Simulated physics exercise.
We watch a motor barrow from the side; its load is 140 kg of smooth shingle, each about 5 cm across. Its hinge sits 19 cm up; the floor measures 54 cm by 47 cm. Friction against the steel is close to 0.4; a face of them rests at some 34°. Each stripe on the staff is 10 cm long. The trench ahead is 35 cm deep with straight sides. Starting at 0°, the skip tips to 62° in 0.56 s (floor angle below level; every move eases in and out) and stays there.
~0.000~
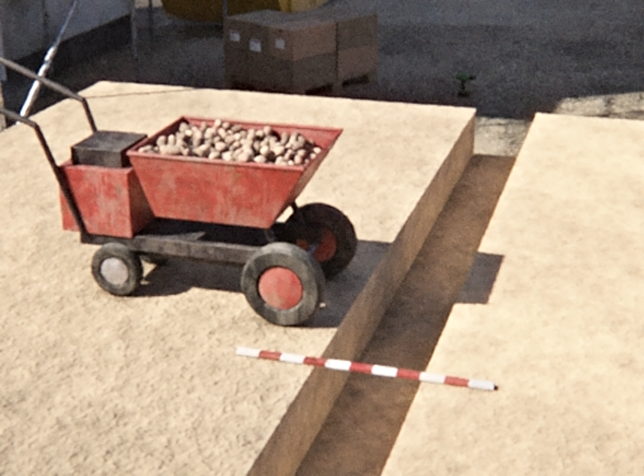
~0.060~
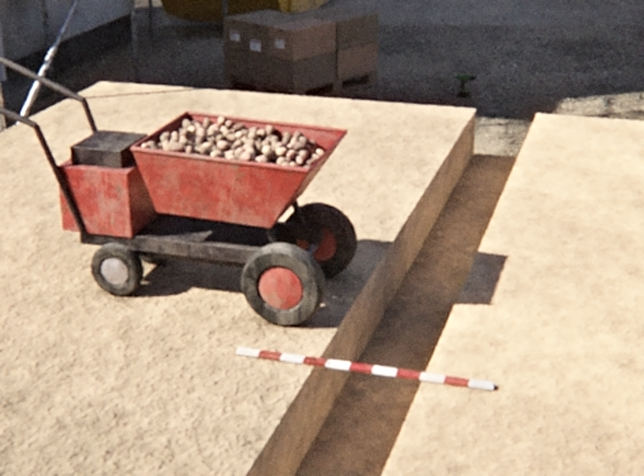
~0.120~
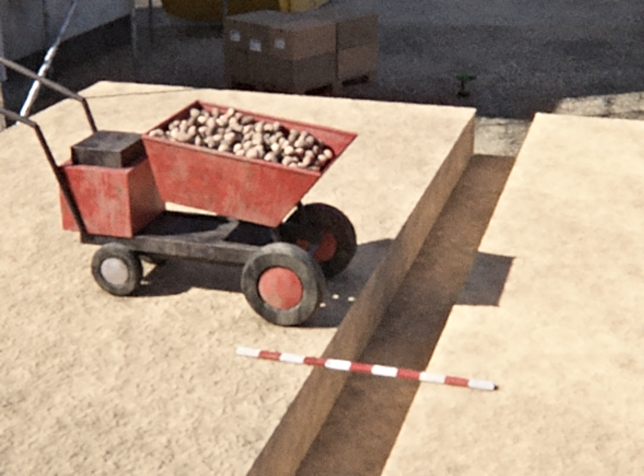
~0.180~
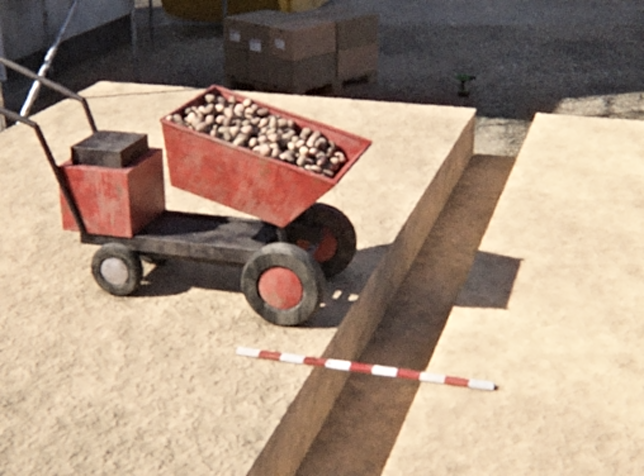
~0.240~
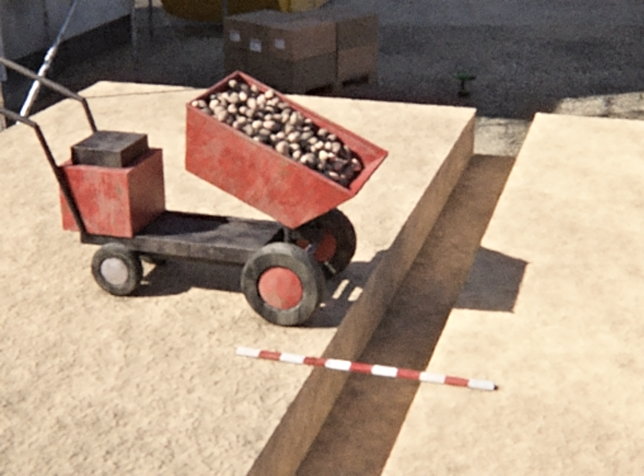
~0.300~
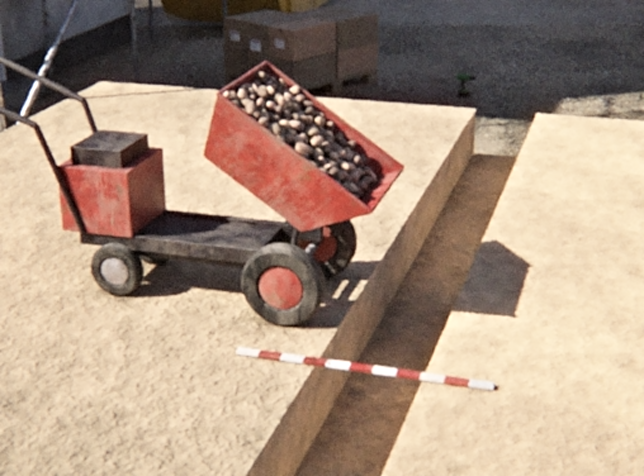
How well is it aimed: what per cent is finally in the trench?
Close to 19 in a hundred.
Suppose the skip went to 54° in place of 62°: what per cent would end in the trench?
In that case some 15 per cent.
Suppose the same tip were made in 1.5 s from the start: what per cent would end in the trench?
In that case some 35 per cent.
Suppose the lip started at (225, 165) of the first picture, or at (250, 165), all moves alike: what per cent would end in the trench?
First some 70, then 50 per cent.
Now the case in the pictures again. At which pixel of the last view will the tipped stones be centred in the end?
Near (515, 322).
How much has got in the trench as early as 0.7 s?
Some 5 per cent.
After 0.4 s the floor is at 52°; 100 % in the skip; the foremost stones are at (389, 207).
After 0.7 s the floor is at 62°; 82 % in the skip, 7 % in the trench, 11 % past the trench; the foremost stones are at (482, 311).
After 1.0 s the floor is at 62°; 32 % in the skip, 6 % in the trench, 62 % past the trench; the foremost stones are past the picture's edge.
After 3.0 s the floor is at 62°; 17 % in the skip, 19 % in the trench, 64 % past the trench; the foremost stones are past the picture's edge.
